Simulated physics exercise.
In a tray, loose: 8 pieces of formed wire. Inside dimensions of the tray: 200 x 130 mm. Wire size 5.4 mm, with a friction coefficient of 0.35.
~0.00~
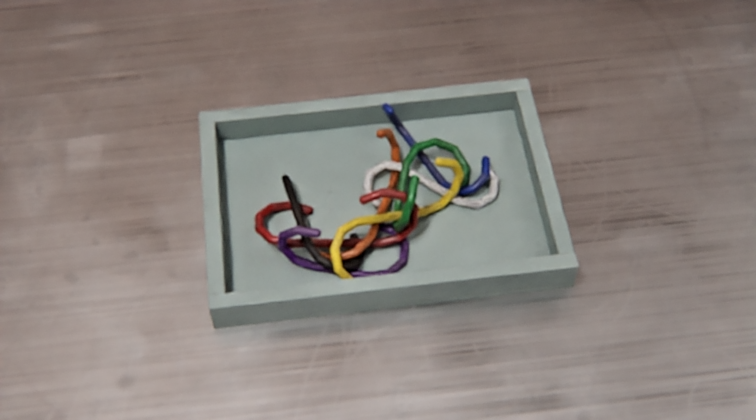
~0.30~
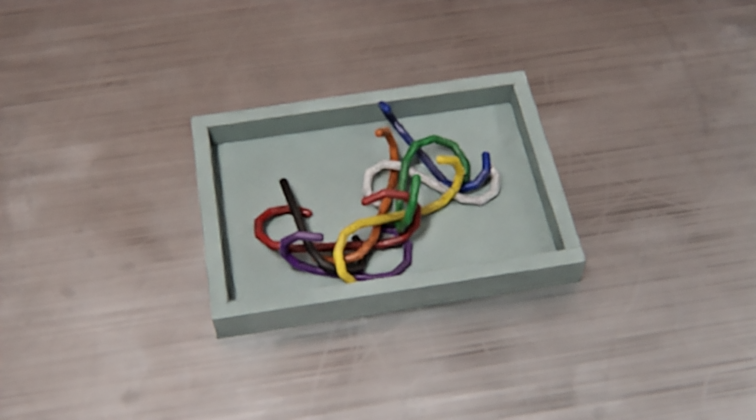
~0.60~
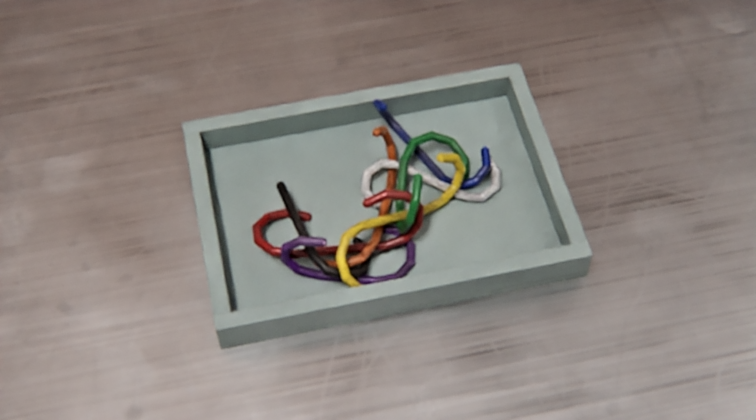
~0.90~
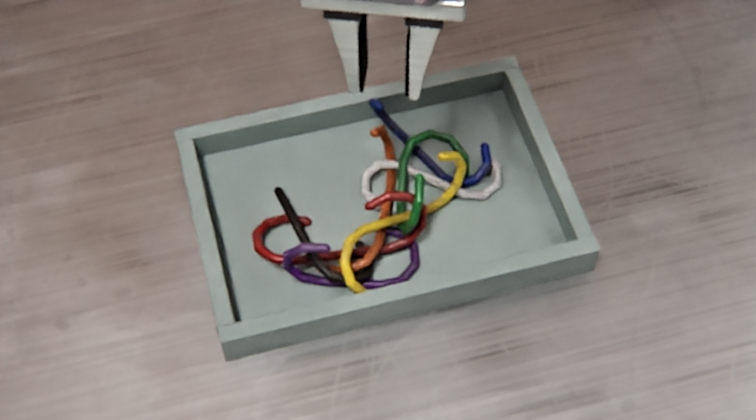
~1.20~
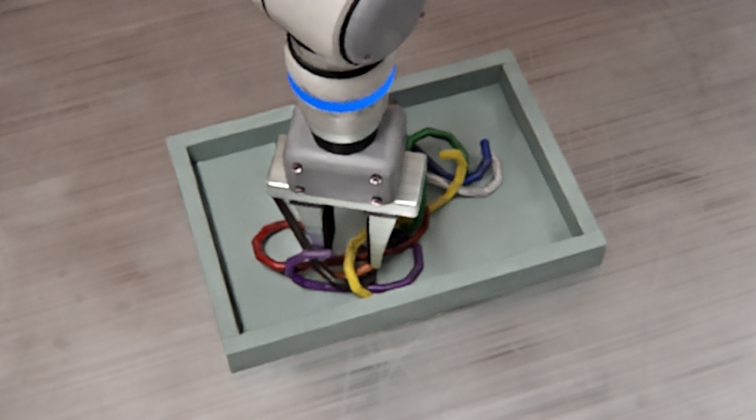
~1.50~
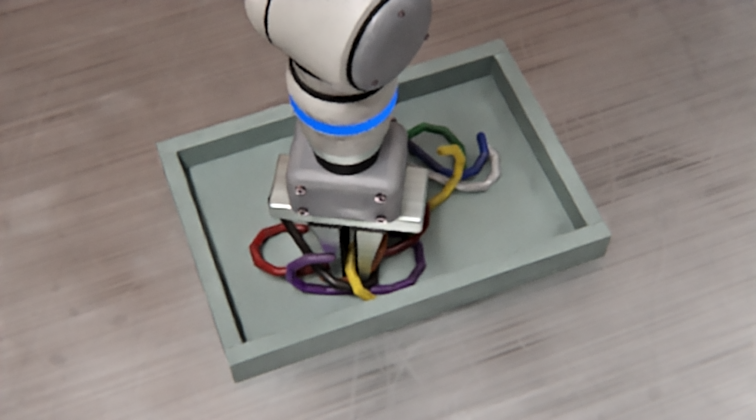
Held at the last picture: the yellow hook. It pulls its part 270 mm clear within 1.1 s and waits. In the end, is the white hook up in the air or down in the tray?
It is not picked up.
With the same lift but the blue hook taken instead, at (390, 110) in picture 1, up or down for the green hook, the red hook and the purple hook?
I'd expect the green hook to rise, the red hook to rise and the purple hook to be left.
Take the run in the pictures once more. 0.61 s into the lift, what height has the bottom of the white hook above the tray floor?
0 mm.
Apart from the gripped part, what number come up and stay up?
3 in all.
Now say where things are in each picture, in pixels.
The first picture shows fingers out of view, 214 mm above the grip; white hook from (377, 203) to (485, 166), passing over orange hook, under blue hook, under yellow hook; yellow hook from (370, 285) to (440, 162), passing over purple hook, over and under red hook, over orange hook.
The second picture shows fingers out of view, 214 mm above the grip; black hook from (356, 239) to (283, 182), passing over and under purple hook, over and under red hook, over and under orange hook; white hook from (377, 204) to (485, 162), passing over orange hook, under blue hook, under yellow hook.
The third picture shows fingers out of view, 199 mm above the grip; purple hook from (377, 227) to (322, 242), passing under red hook, under orange hook, over and under black hook; orange hook from (311, 249) to (376, 132), passing over purple hook, under red hook, under white hook.
The fourth picture shows fingers (386, 66) 106 mm above the grip; green hook from (464, 178) to (420, 178), passing over purple hook, over and under red hook, over white hook; red hook from (369, 206) to (307, 222), passing over purple hook, over orange hook, over and under black hook.
The fifth picture shows fingers (351, 237) 13 mm above the grip; yellow hook from (390, 298) to (443, 155), passing over purple hook, over and under red hook, over orange hook.
The sixth picture shows fingers (353, 252) closed on the yellow hook; yellow hook from (394, 299) to (441, 151).
After 1.83 s, lowest point more than 20 mm over the tray floor, yellow hook 58 mm.
After 2.11 s, lowest point more than 20 mm over the tray floor, yellow hook 159 mm, green hook 93 mm, red hook 71 mm.
After 2.60 s, lowest point more than 20 mm over the tray floor, yellow hook 273 mm, green hook 207 mm, red hook 184 mm, orange hook 99 mm.
End, hanging yellow hook 273 mm, green hook 207 mm, red hook 183 mm, orange hook 98 mm; the other 4 are down.
